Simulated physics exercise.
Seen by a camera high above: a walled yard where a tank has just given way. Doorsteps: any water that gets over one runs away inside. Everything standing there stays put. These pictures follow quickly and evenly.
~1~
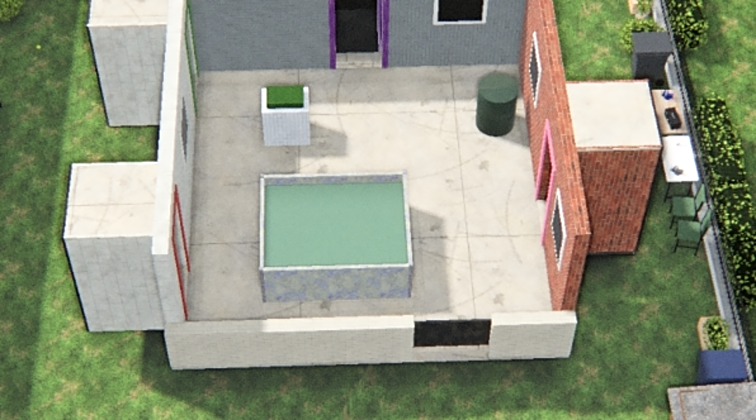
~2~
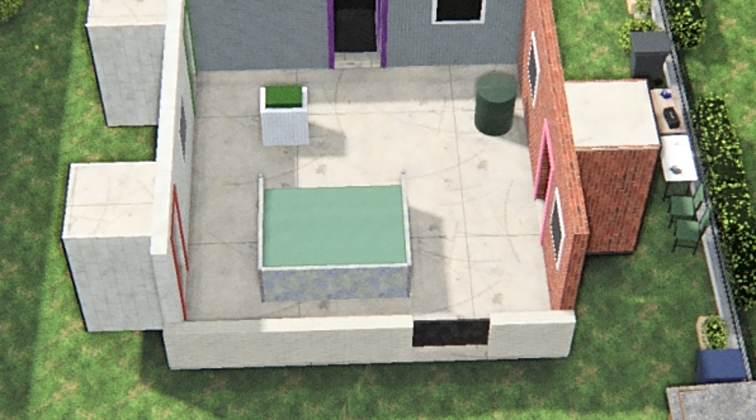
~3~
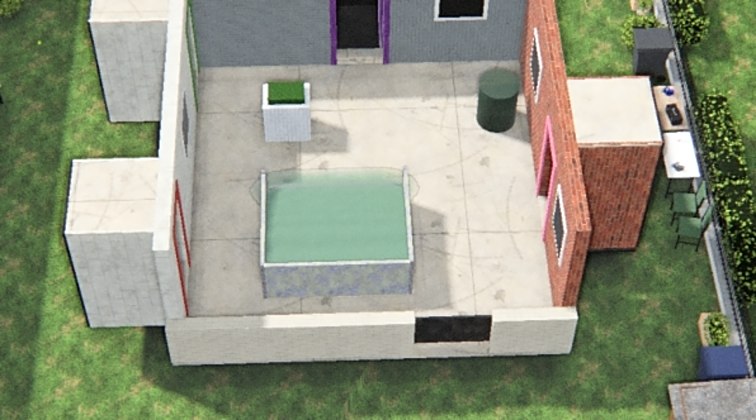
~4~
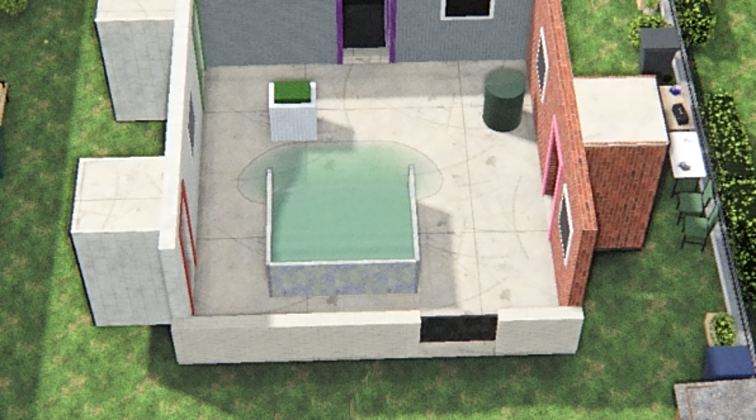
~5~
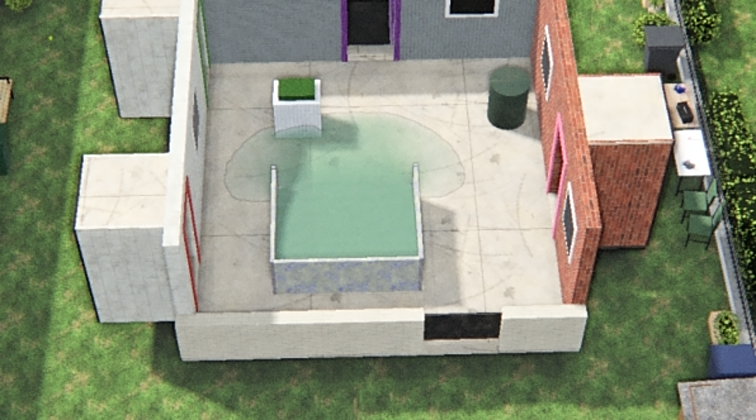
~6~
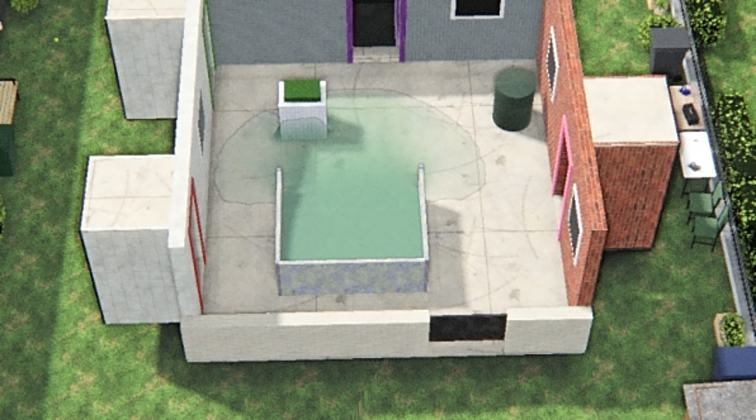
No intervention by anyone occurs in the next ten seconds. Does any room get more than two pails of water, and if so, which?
Door by door: The green door does; the purple door does; the red door does not; the pink door does.
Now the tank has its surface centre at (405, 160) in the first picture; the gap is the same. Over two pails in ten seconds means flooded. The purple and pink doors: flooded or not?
Purple: Above the mark; pink: Below the mark.
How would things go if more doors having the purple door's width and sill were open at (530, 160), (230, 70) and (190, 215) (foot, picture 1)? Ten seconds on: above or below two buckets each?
Result, in listed order - doesn't reach the limit, gets past the limit, doesn't reach the limit.
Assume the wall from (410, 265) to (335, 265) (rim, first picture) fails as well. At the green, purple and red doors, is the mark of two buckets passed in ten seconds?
Going door by door, the green door crosses the threshold, the purple door remains beneath it, and the red door crosses the threshold.
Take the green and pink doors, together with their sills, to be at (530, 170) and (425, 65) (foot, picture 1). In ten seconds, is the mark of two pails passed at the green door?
Here the green door stays short.
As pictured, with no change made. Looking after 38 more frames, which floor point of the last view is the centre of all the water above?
Close to pixel (371, 171).
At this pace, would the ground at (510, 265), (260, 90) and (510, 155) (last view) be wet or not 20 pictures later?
In that order: No water, wet, covered.
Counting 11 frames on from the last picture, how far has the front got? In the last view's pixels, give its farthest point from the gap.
I reckon the front has reached (527, 60) by then.
A moment on, water covers 45 % of the floor; the green door wet at the sill, nothing in, the purple door over two buckets in, the red door not reached, the pink door not reached.
Next, water covers 50 % of the floor; the green door under two buckets in, the purple door far over two buckets in, the red door not reached, the pink door not reached.
Then, water covers 70 % of the floor; the green door over two buckets in, the purple door far over two buckets in, the red door wet at the sill, nothing in, the pink door wet at the sill, nothing in.
Later, water covers 100 % of the floor; the green door far over two buckets in, the purple door far over two buckets in, the red door wet at the sill, nothing in, the pink door under two buckets in.
In the end, water covers 100 % of the floor; the green door far over two buckets in, the purple door far over two buckets in, the red door wet at the sill, nothing in, the pink door over two buckets in.
